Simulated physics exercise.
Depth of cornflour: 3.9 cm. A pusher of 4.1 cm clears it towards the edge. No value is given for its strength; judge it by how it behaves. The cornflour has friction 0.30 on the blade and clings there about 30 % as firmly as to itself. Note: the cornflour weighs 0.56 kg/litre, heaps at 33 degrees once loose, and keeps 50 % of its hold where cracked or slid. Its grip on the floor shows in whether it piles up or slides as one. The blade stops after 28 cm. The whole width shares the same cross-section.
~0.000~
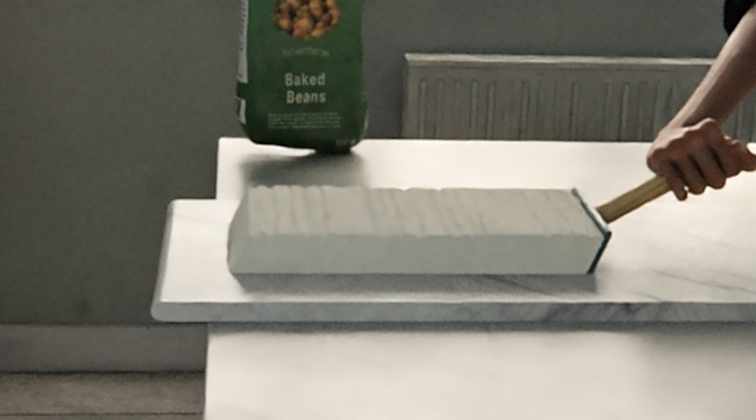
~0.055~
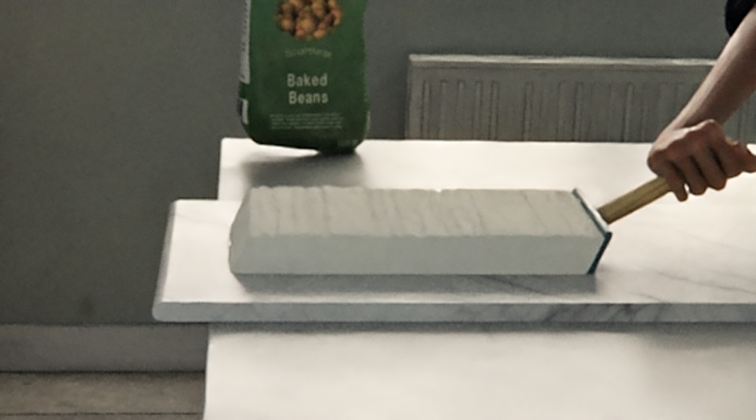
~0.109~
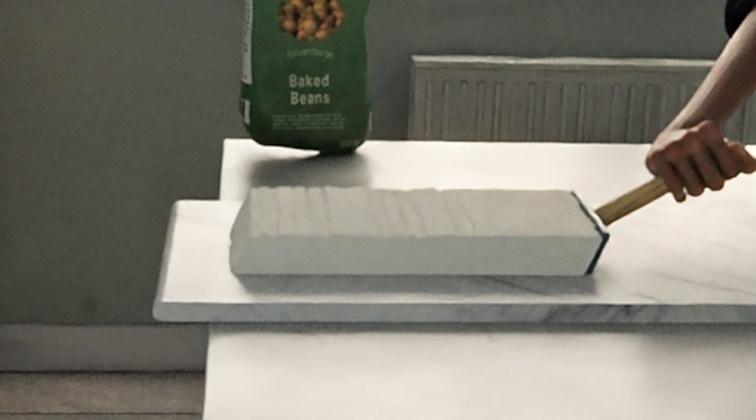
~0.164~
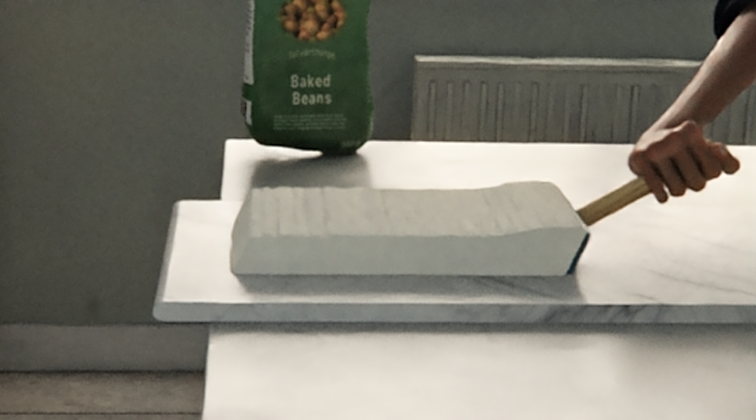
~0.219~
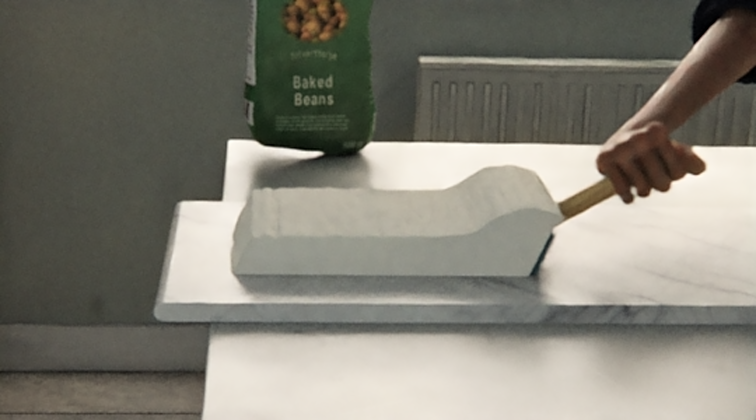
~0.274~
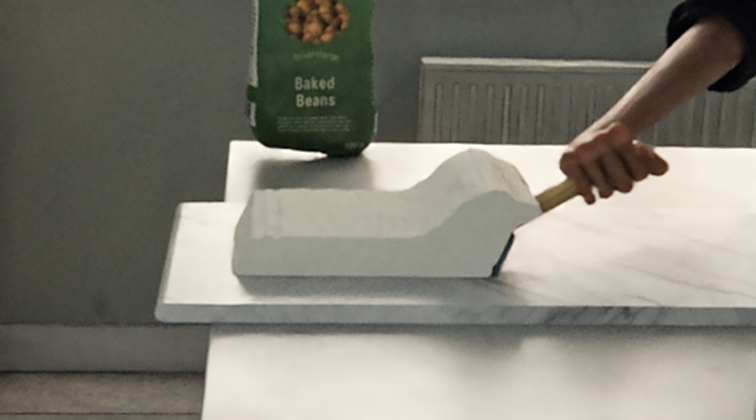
The clip shows a hand gripping a wooden-handled blade at the right end of a long white block of powder on a marble board, then pushing it left, so the near end bulges upward while the far end stays put.
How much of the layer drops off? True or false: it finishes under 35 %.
True.
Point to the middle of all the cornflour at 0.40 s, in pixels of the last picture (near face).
Near pixel (356, 241).
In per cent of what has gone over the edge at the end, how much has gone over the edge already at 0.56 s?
It is about 0 %.
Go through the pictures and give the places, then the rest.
In the first frame, foot of the blade at (586, 274), not yet moved; front end of the cornflour at (232, 267), piled 3.8 cm high.
In the second frame, foot of the blade at (586, 275), not yet moved; front end of the cornflour at (233, 267), piled 3.8 cm high.
In the third frame, foot of the blade at (584, 275), moved 2 mm; front end of the cornflour at (234, 267), piled 3.9 cm high.
In the fourth frame, foot of the blade at (565, 276), moved 2.1 cm; front end of the cornflour at (234, 268), piled 4.9 cm high.
In the fifth frame, foot of the blade at (529, 276), moved 5.6 cm; front end of the cornflour at (235, 271), piled 6.8 cm high.
In the sixth frame, foot of the blade at (490, 277), moved 9.5 cm; front end of the cornflour at (235, 271), piled 8.6 cm high.
By 0.40 s, 0 % has gone over the edge and 14 % has spilled back over the blade.
By 0.56 s, 0 % has gone over the edge and 19 % has spilled back over the blade.
By 0.71 s, 18 % has gone over the edge and 19 % has spilled back over the blade.
By 0.87 s, 21 % has gone over the edge and 19 % has spilled back over the blade.
By 1.00 s, at the end, 22 % has gone over the edge and 19 % has spilled back over the blade.
